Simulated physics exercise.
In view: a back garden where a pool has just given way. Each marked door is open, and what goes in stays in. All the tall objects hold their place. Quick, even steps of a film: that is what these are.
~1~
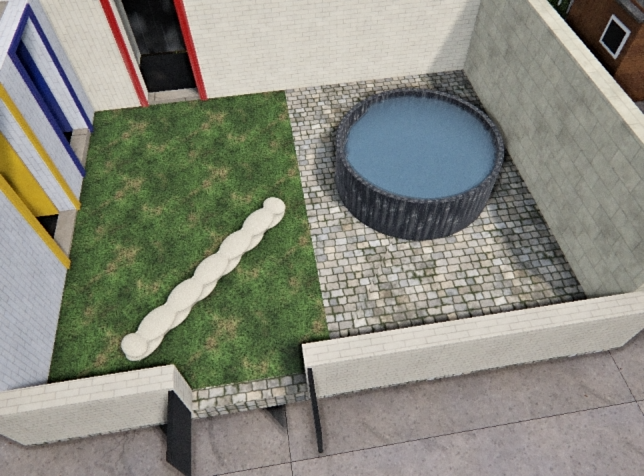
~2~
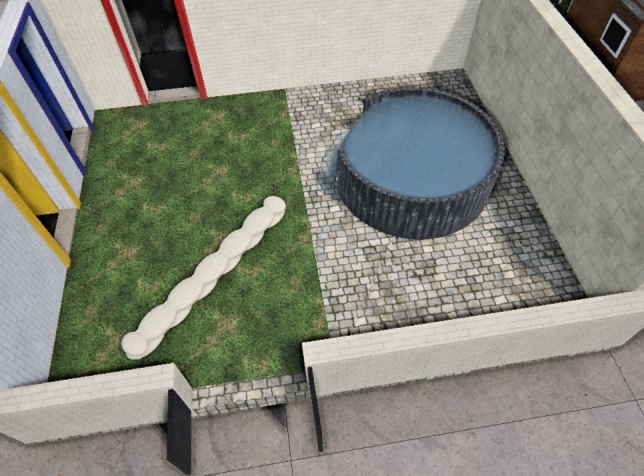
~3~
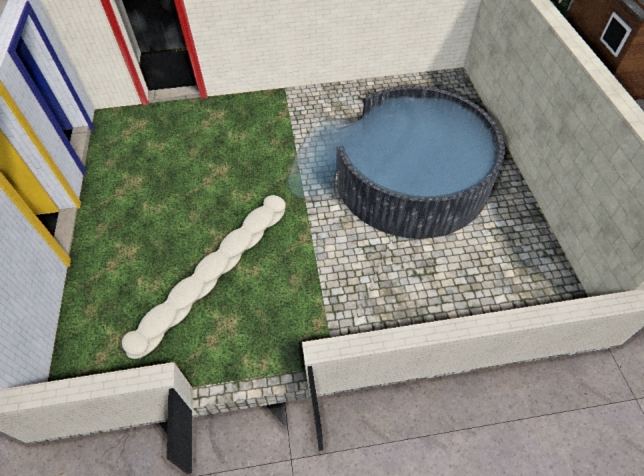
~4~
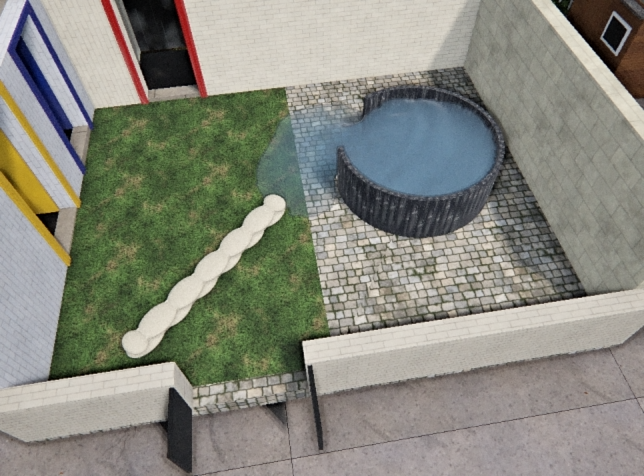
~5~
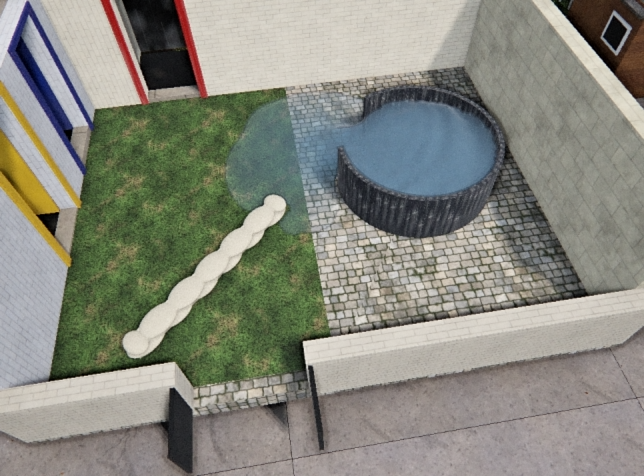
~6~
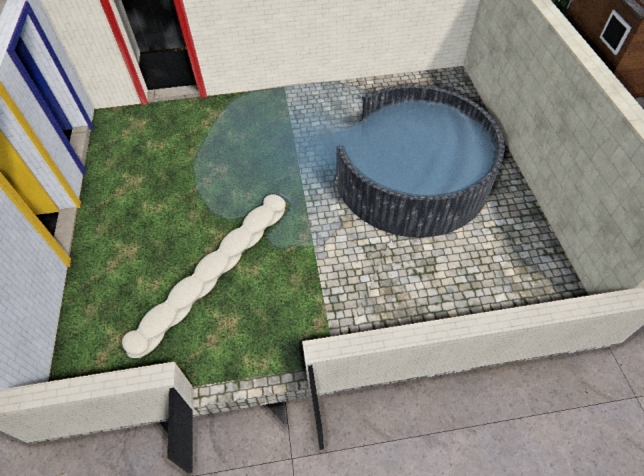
In a walled back garden, a round dark pool full of water stands on cobbles beside a lawn with a pale twisted bolster lying across it. The pool's left side opens and water pours out over the cobbles, then spreads leftward across the grass in a widening sheet around the bolster's upper end.
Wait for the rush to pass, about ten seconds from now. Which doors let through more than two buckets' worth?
In order: The red door passes two buckets. The blue door passes two buckets. The yellow door passes two buckets.
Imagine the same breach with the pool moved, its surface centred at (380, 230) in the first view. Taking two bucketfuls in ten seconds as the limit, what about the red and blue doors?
Result - red door undershoots, blue door undershoots.
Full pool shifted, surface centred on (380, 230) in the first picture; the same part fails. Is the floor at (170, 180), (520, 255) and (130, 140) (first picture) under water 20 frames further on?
In turn: Under water, not flooded, awash.
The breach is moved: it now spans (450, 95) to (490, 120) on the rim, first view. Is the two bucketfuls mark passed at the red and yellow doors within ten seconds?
As it turns out, the red one remains below while the yellow one rises above.
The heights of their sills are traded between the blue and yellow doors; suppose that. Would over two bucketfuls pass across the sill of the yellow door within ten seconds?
My reading: The yellow one lets less in.
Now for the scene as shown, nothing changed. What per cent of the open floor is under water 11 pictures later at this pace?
About 45 %.
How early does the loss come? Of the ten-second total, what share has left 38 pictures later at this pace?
It comes to around 60 per cent.
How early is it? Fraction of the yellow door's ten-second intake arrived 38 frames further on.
Near 40 per cent, give or take.
A moment on, water covers 30 % of the floor; the red door wet at the sill, nothing in, the blue door not reached, the yellow door not reached.
Next, water covers 45 % of the floor; the red door under two buckets in, the blue door wet at the sill, nothing in, the yellow door not reached.
Then, water covers 55 % of the floor; the red door over two buckets in, the blue door over two buckets in, the yellow door under two buckets in.
Later, water covers 65 % of the floor; the red door over two buckets in, the blue door far over two buckets in, the yellow door over two buckets in.
In the end, water covers 90 % of the floor; the red door over two buckets in, the blue door far over two buckets in, the yellow door far over two buckets in.
